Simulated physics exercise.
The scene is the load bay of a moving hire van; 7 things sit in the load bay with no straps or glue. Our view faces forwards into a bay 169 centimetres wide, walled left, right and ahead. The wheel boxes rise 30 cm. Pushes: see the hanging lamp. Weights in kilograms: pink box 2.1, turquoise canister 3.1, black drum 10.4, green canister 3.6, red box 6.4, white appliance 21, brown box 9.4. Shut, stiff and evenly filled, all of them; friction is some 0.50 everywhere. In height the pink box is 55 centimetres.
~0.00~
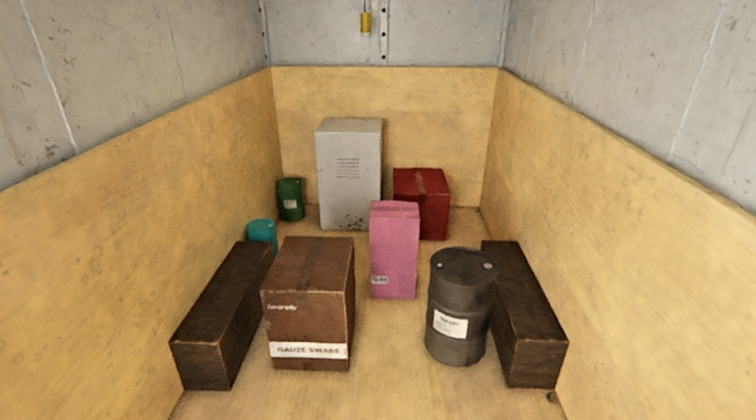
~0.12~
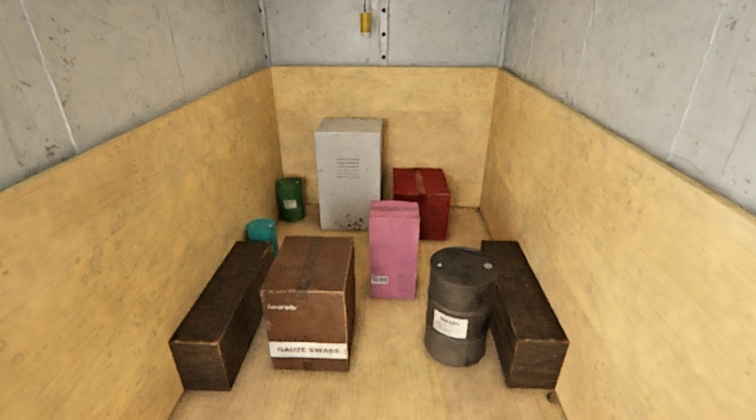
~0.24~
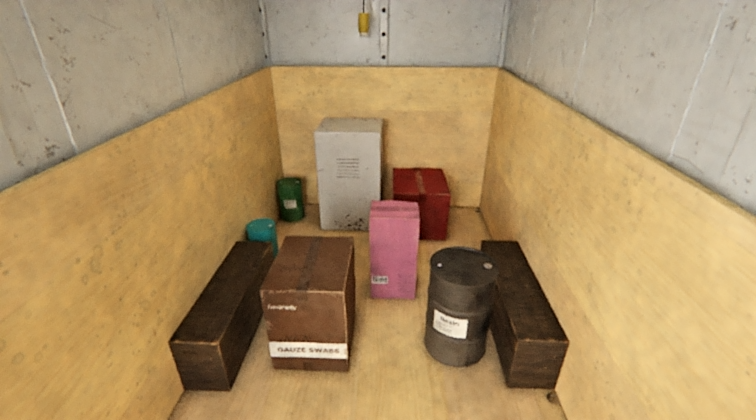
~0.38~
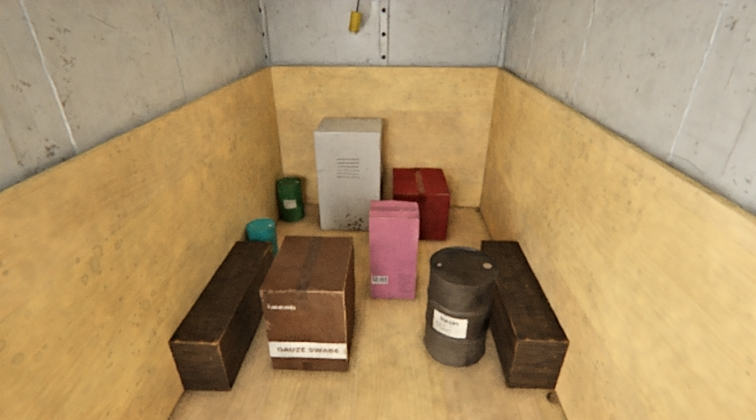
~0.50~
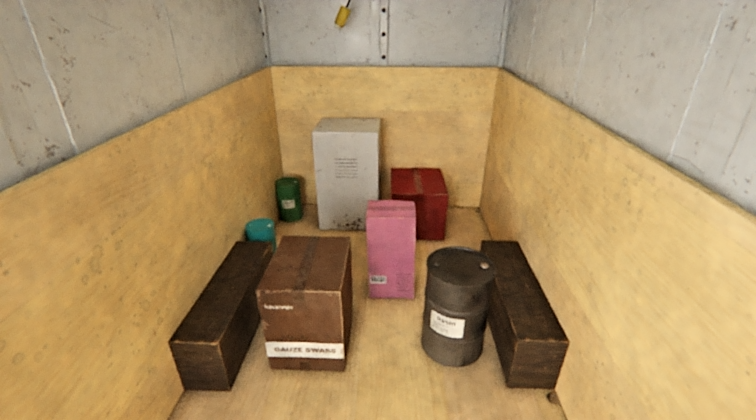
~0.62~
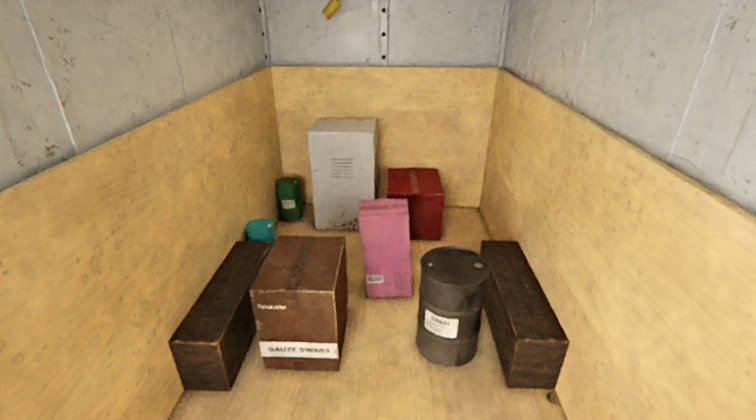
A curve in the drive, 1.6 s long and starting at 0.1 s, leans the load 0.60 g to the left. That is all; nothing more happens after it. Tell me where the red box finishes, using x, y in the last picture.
It finishes at about (383, 202).
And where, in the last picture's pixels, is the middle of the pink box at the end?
Near (319, 267).
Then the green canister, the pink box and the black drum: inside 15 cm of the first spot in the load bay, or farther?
In short, the green canister stays close to home, the pink box leaves its position, the black drum leaves its position.
After 0.82 s, force 0.60 g left; red box slid 13 cm near (402, 202); pink box leaning 23°; white appliance slid 13 cm.
After 0.92 s, force 0.60 g left; red box slid 18 cm near (395, 202); pink box leaning 41°; white appliance slid 19 cm.
After 1.02 s, force 0.60 g left; red box slid 25 cm near (386, 202); pink box leaning 70°; black drum slid 24 cm.
After 1.22 s, force 0.60 g left; red box slid 28 cm near (383, 202); pink box on its side; black drum slid 39 cm.
At rest (2.2 s), tipped over in the load bay, pink box; not toppled but over 15 cm from the start, black drum, red box, white appliance and brown box; the other 2 in place, give or take 15 cm. In the last view, red box near (383, 202).
